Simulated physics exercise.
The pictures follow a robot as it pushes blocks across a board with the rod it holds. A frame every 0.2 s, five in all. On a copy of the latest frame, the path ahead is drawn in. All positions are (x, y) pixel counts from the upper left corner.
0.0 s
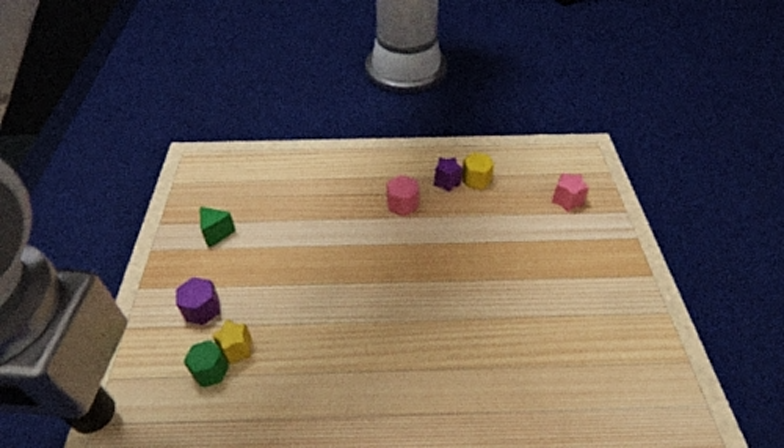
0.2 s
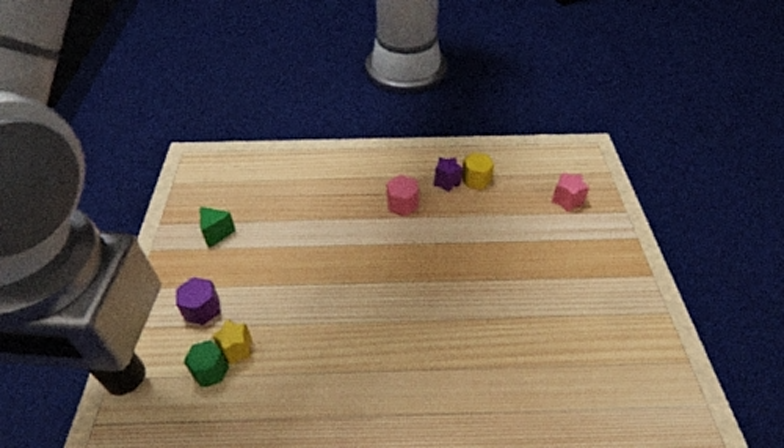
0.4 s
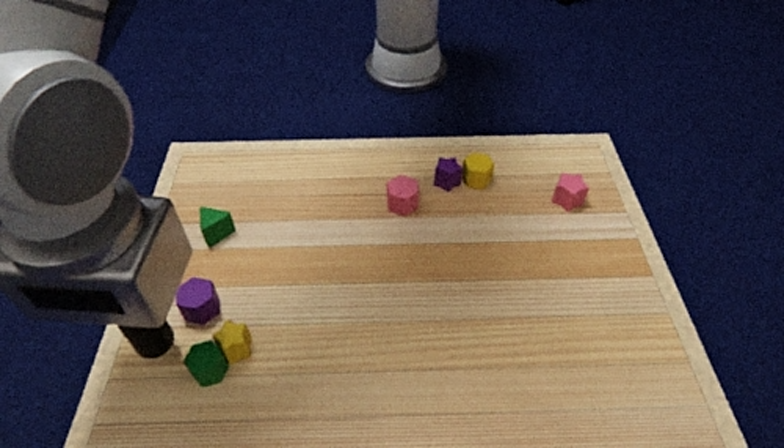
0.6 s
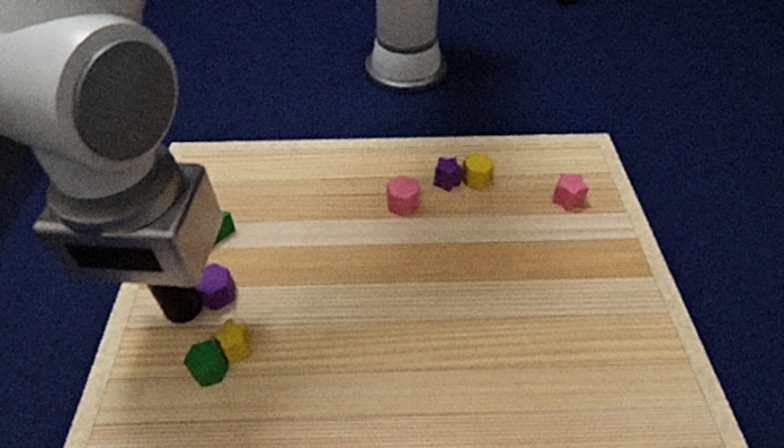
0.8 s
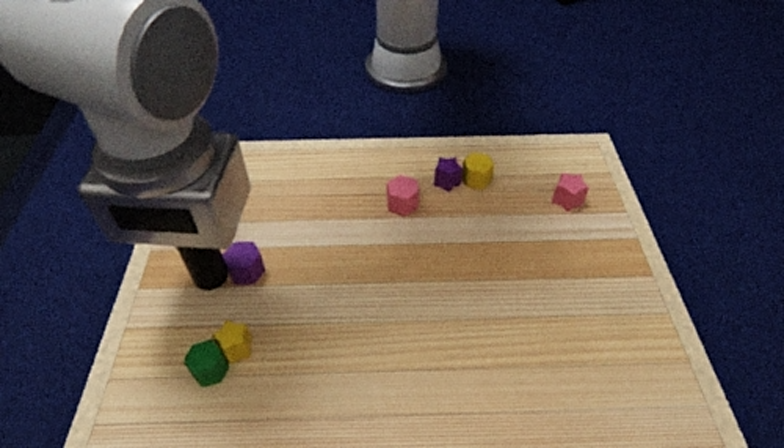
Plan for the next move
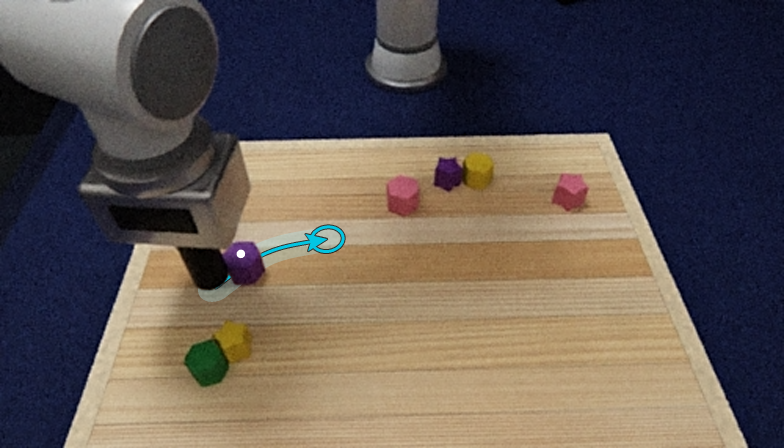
On a wooden board scattered with small coloured blocks, a robot arm moves in from the left, its black rod travelling up and rightward, then pushes the purple hexagonal block diagonally up and right while the other blocks stay put.
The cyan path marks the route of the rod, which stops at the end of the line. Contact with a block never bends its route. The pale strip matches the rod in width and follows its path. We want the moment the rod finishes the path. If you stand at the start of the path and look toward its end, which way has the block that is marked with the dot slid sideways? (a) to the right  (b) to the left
Option b.
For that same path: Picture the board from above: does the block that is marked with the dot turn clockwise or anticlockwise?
Looking down, my answer is that the block that is marked with the dot rotates anticlockwise.
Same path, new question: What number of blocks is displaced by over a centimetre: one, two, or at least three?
The number will come to 1.
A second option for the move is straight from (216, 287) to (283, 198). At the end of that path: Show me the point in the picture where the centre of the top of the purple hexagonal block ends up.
By then it is at (283, 222).
The line goes from (216, 287) over (250, 262) and (288, 246) to (327, 239); the dot is on the purple hexagonal block.
What follows on the original path. One third of the way, rod (247, 250); purple hexagonal block (277, 231).
Two thirds of the way, rod (286, 235); purple hexagonal block (313, 213).
At the end, rod (326, 228); green triangle unmoved; purple hexagonal block (344, 200), turned 45° anticlockwise.
